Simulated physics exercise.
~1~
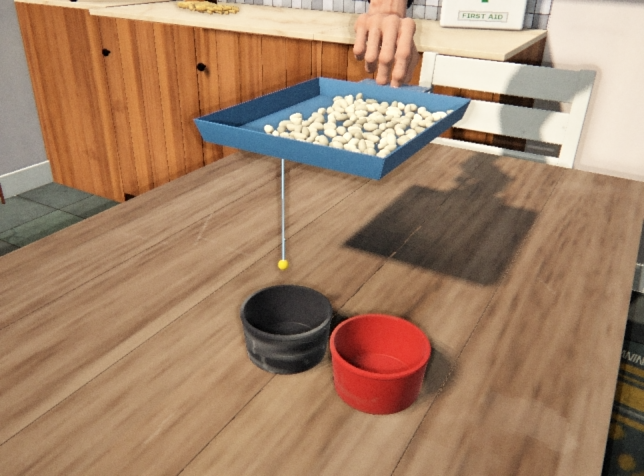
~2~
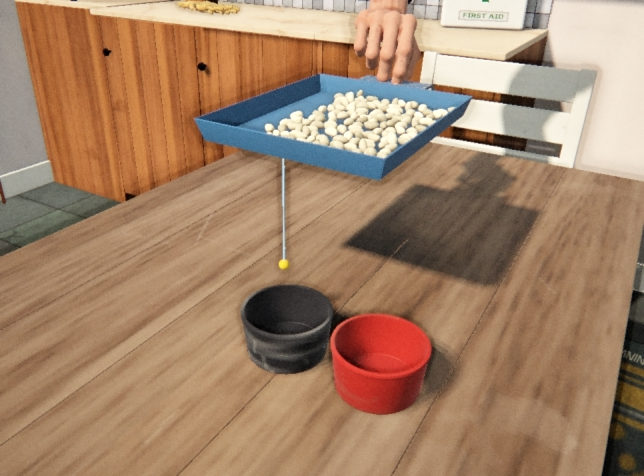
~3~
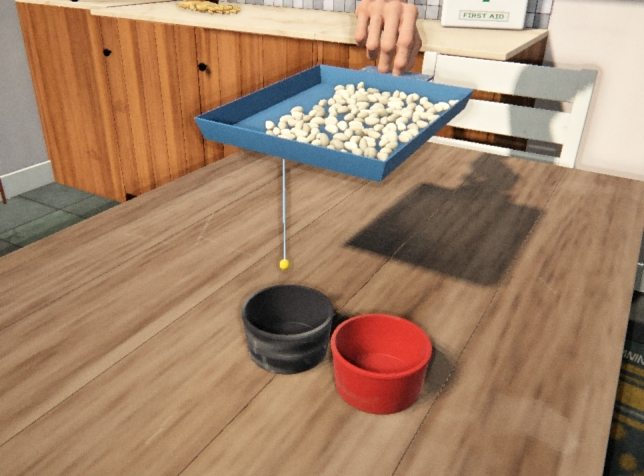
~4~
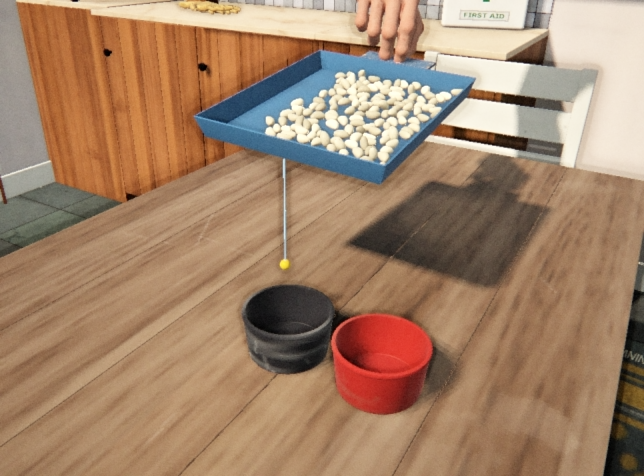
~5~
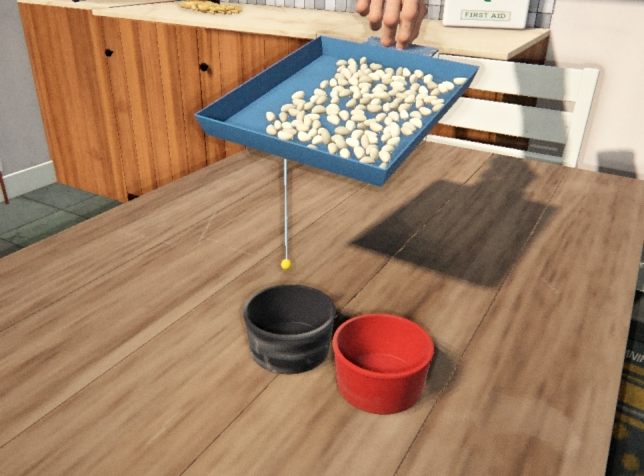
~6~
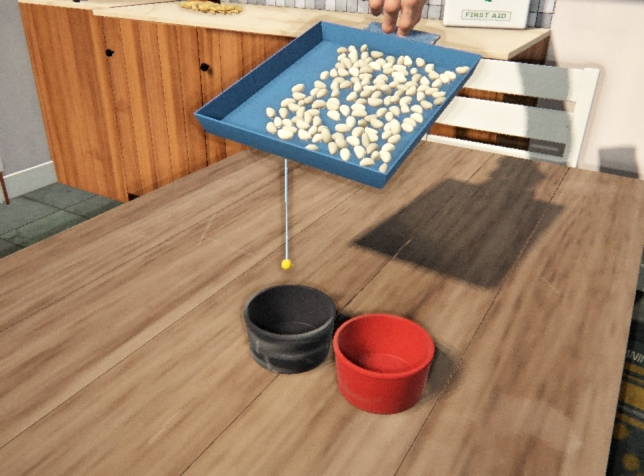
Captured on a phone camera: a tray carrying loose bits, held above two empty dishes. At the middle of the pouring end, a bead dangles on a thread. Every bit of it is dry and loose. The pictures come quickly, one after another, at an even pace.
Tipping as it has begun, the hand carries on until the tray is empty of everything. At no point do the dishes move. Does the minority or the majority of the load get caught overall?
The majority of it gets caught.
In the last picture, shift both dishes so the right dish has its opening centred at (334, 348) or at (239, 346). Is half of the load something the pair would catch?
Result - try one, below the halfway mark; try two, below the halfway mark.
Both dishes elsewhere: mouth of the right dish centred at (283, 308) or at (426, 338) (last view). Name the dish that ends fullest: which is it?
Well, the first go goes to the rightmost dish, and the second to the leftmost dish.
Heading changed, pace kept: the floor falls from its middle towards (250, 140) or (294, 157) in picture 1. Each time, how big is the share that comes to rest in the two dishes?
First case: 0 %; second case: 50 %.
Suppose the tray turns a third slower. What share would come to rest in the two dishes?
I'd expect close to 70 per cent.
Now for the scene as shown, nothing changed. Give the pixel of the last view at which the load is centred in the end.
Centre at rest, last view: Approx. (327, 351).
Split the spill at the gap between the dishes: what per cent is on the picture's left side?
Close to 30 per cent of the spill, I think.
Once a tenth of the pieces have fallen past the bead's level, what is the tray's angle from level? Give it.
Angle: Close to 110°.
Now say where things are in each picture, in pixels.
The first picture shows corners of the pouring end (203, 119) and (380, 155), level; middle of the load (362, 123), white beans; left dish (262, 349); right dish (358, 388); bead on its thread (284, 265).
The second picture shows corners of the pouring end (204, 118) and (381, 155), level; middle of the load (362, 121).
The third picture shows corners of the pouring end (204, 117) and (381, 157), tipped barely, lowest at the right corner; middle of the load (363, 116).
The fourth picture shows corners of the pouring end (203, 115) and (381, 161), tipped a little, lowest at the right corner; middle of the load (364, 109).
The fifth picture shows corners of the pouring end (204, 114) and (382, 164), tipped a little, lowest at the right corner; middle of the load (365, 102).
The sixth picture shows corners of the pouring end (203, 112) and (382, 168), tipped clearly, lowest at the right corner; middle of the load (366, 94); left dish (265, 348); right dish (361, 387).
Just after the last frame, tray tipped steeply; every one on the tray.
A moment on, tray tipped past a quarter turn; almost all on the tray; just a few in the left dish.
Further on, tray tipped past a quarter turn; roughly a quarter in the right dish; roughly a third in the left dish; roughly a third outside both.
When it is over, tray tipped past a quarter turn; roughly a quarter in the right dish; roughly a third in the left dish; roughly a third outside both.
